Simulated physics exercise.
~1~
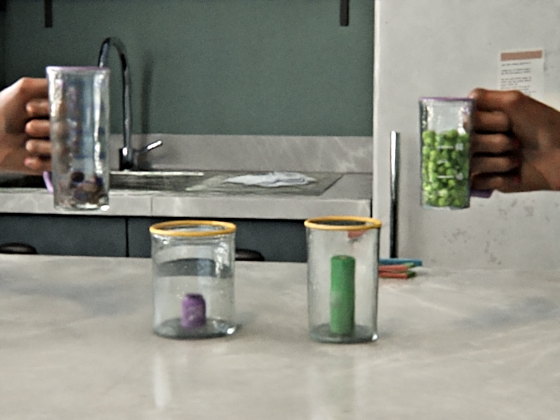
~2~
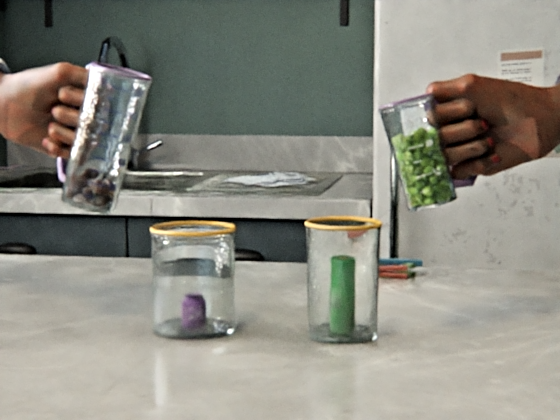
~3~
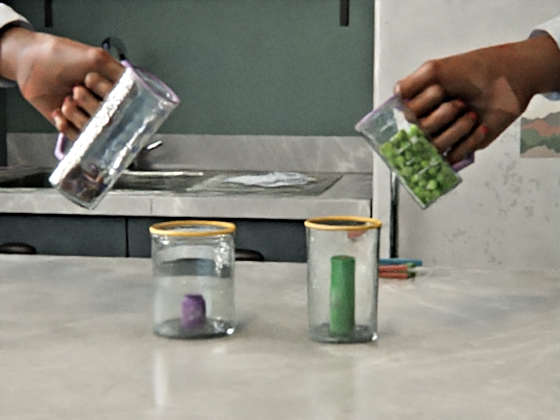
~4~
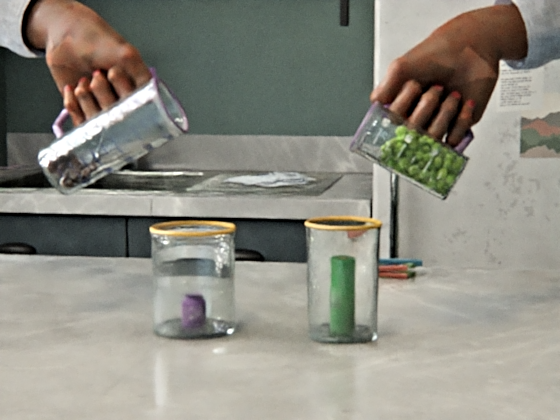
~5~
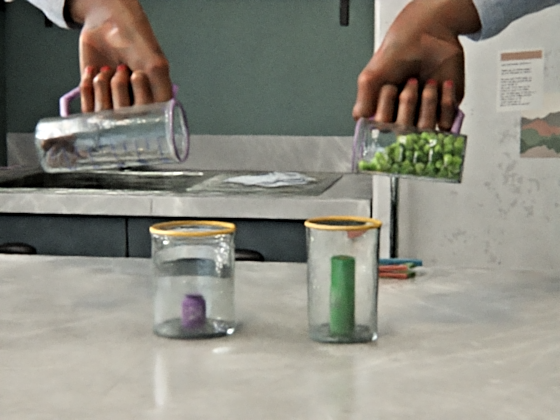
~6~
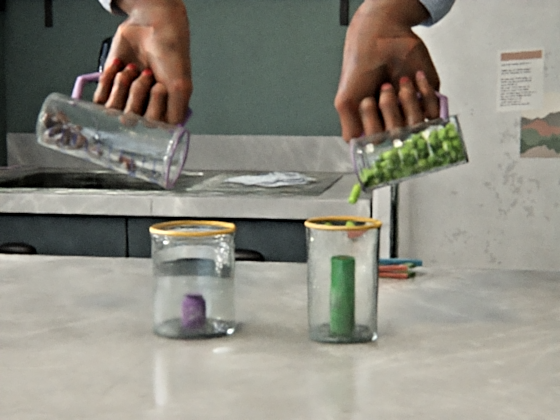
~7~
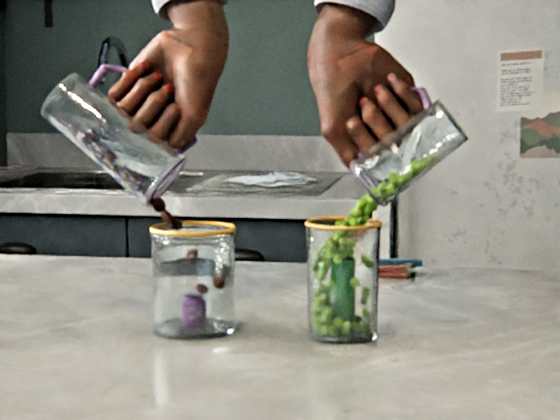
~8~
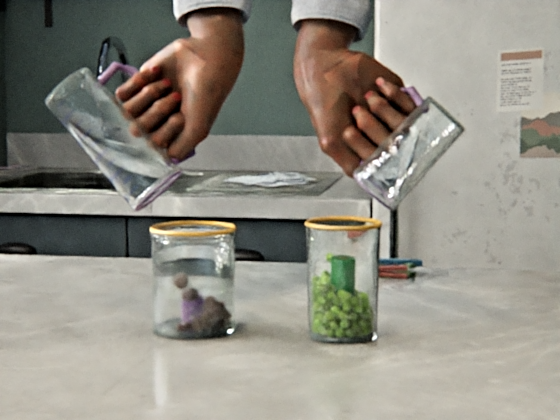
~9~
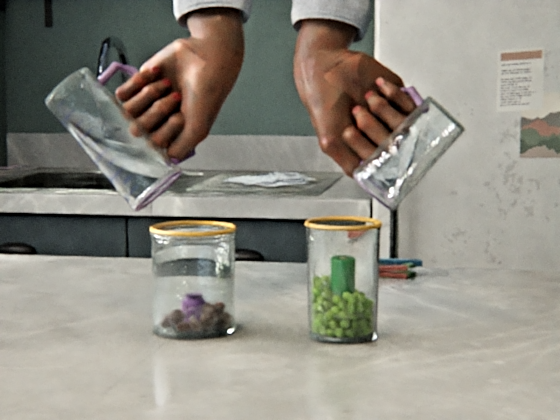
Two hands tipping cups of dark pieces and green bits into glass containers, leaving the purple and green objects inside still poking out.
